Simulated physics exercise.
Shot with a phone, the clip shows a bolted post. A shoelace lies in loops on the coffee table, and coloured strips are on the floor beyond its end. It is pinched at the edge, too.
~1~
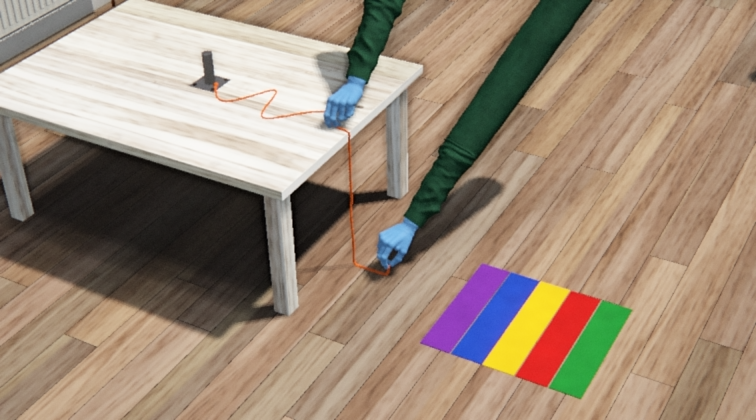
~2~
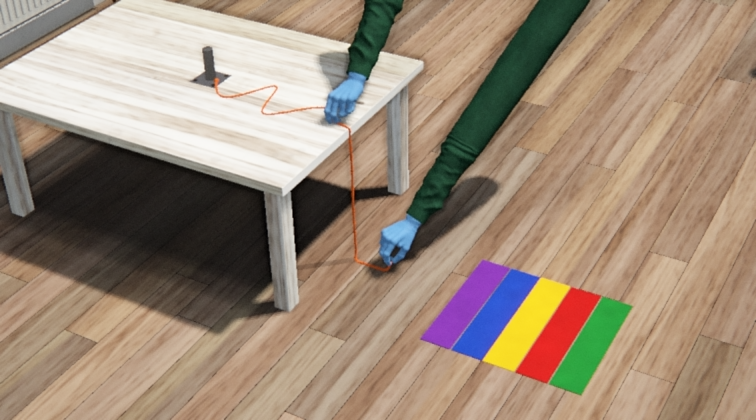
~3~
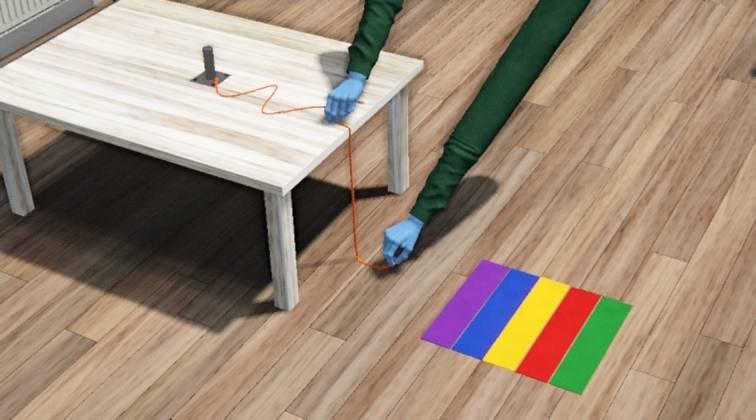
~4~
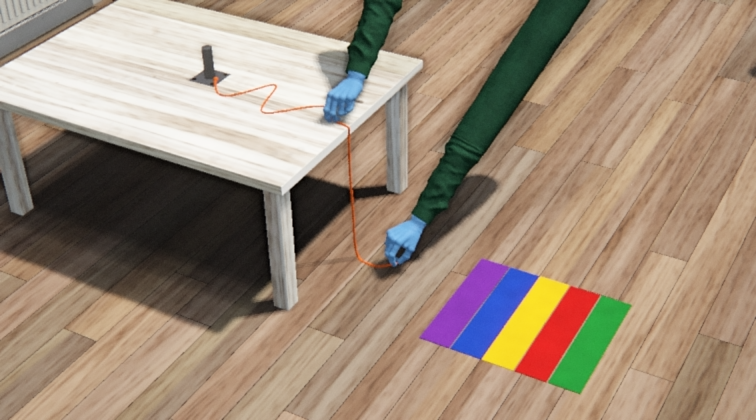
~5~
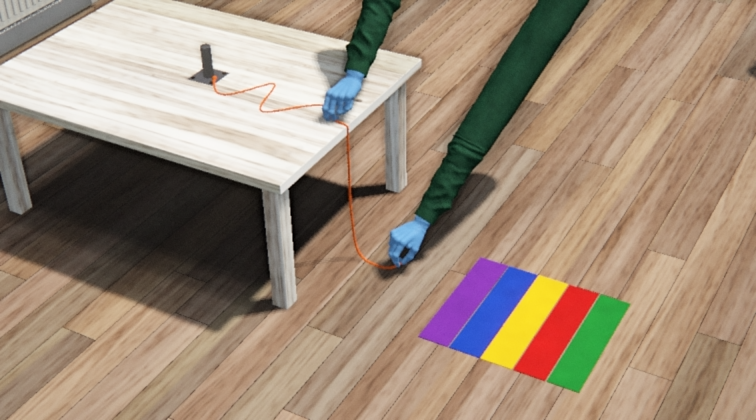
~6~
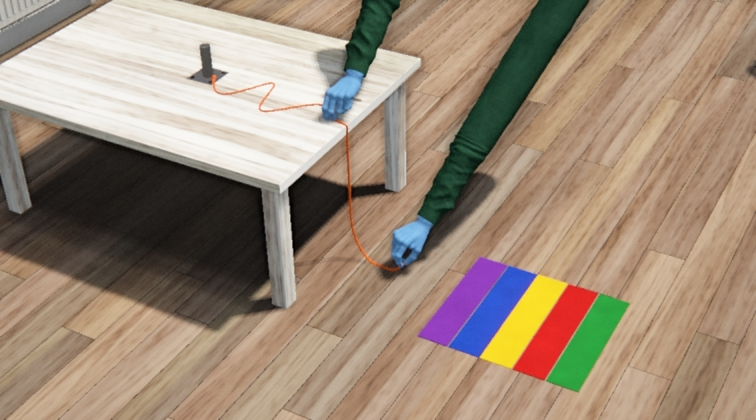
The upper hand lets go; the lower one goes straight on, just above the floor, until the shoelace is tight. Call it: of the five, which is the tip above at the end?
The green strip.
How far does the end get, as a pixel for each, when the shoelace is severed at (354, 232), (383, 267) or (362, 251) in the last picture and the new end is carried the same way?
In order, it comes to rest around (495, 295), (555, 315) and (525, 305).
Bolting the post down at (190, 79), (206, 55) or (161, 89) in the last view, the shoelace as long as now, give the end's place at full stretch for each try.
Roughly (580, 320), then (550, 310), then (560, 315).
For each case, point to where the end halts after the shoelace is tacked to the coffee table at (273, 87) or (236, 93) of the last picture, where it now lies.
First try near (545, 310), second near (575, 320).
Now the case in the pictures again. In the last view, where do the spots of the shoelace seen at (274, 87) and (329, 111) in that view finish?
To (295, 102) for the first and to (397, 162) for the second.
A little later, end near (540, 308); over yellow.
Next, end near (573, 319); over red.
When it is tight, end near (592, 325); over green. The green one.
